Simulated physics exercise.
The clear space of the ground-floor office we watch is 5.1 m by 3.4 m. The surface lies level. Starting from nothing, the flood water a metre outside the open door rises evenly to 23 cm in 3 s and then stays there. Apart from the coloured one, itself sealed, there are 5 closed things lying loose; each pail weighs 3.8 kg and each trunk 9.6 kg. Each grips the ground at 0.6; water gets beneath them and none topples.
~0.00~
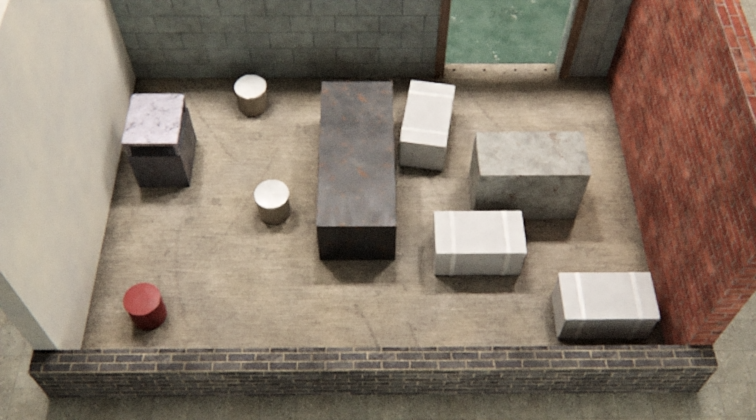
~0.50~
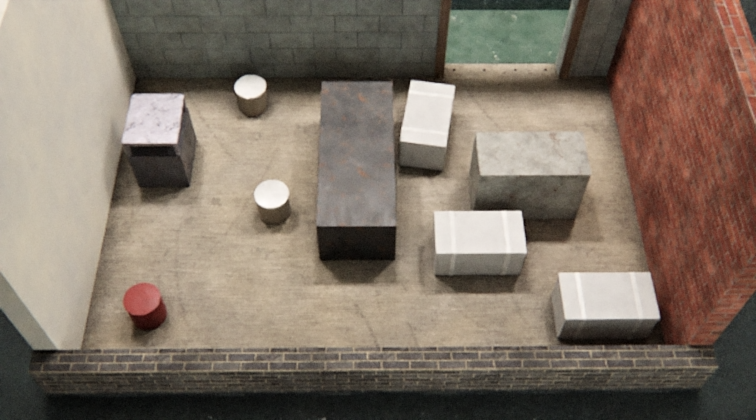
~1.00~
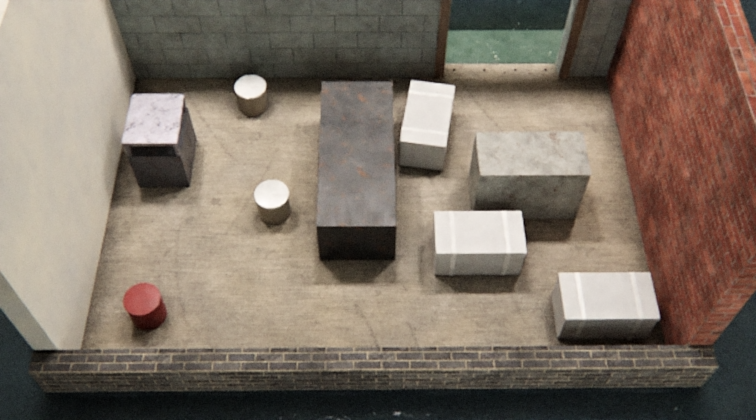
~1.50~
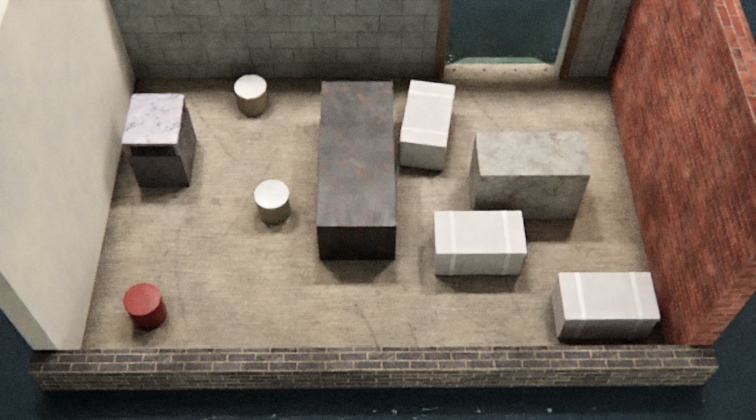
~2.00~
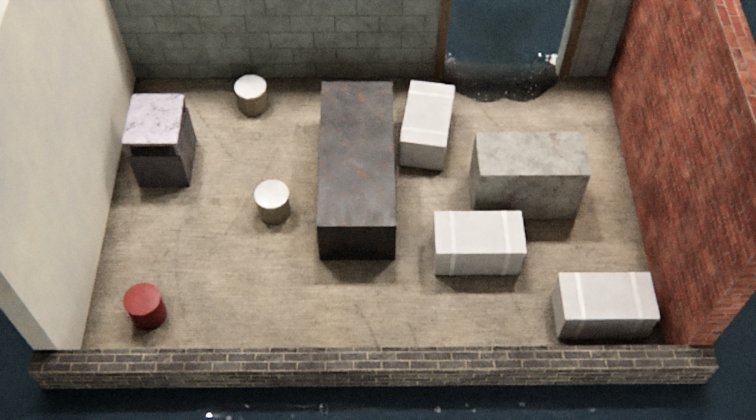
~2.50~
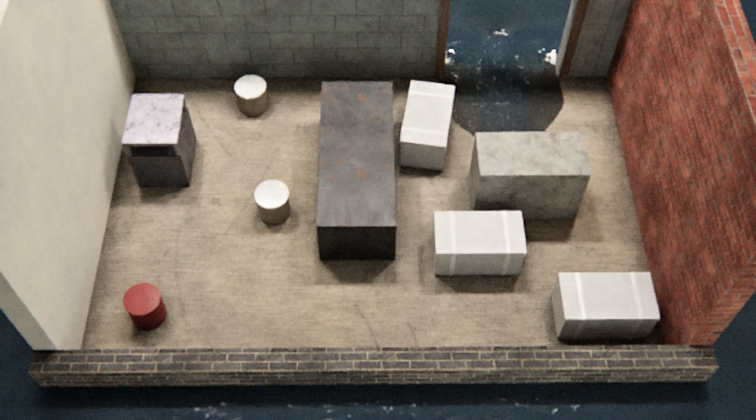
Dark water rising outside a walled room, then spreading through the doorway onto the floor, while crates and red pail stay still.
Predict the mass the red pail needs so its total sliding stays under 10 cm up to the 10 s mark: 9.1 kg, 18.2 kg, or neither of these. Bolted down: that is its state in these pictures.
Answer: 9.1 kg.
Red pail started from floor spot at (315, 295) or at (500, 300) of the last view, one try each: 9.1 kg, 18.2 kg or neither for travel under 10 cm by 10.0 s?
Log: Try 1 the lighter pick works; try 2 the heavier pick is required.
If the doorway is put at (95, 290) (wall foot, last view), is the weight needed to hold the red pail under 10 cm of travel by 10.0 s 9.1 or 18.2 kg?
Both masses fail.
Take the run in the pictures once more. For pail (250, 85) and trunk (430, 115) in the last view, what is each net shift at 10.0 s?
They've ended up 0 cm and 50 cm away, in that order.
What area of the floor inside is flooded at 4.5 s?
Roughly 6.0 m2 of it is wet.
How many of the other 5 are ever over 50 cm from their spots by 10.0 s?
0 in all.
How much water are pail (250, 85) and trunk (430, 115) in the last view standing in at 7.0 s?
2 and 7 cm.
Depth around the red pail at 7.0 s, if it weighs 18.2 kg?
Depth: Approx. 1 cm.
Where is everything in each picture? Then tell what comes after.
In the first frame, the red pail at (142, 299) rests on the ground; 0.0 m2 under water; 0 of 6 have shifted.
In the second frame, the red pail at (142, 299), on the bottom; water covers 0.0 m2; 0 of 6 have shifted.
In the third frame, the red pail at (142, 299), on the bottom; 0.0 m2 under water; 0 of 6 have shifted.
In the fourth frame, the red pail at (142, 299), on the bottom; water covers 0.0 m2; 0 of 6 have shifted.
In the fifth frame, the red pail at (142, 299), on the bottom; 0.3 m2 under water; 0 of 6 have shifted.
In the sixth frame, the red pail at (142, 299), on the bottom; water covers 1.1 m2; 0 of 6 have shifted.
After 3.5 s the red pail would be 0 cm from its start with 9.1 kg and 0 cm from its start with 18.2 kg; 0 cm of water round it then.
After 4.5 s the red pail would be 0 cm from its start with 9.1 kg and 0 cm from its start with 18.2 kg; 0 cm of water round it then.
After 7.0 s the red pail would be 0 cm from its start with 9.1 kg and 0 cm from its start with 18.2 kg; 1 cm of water round it then.
After 10.0 s the red pail would be 0 cm from its start with 9.1 kg and 0 cm from its start with 18.2 kg; 6 cm of water round it then.
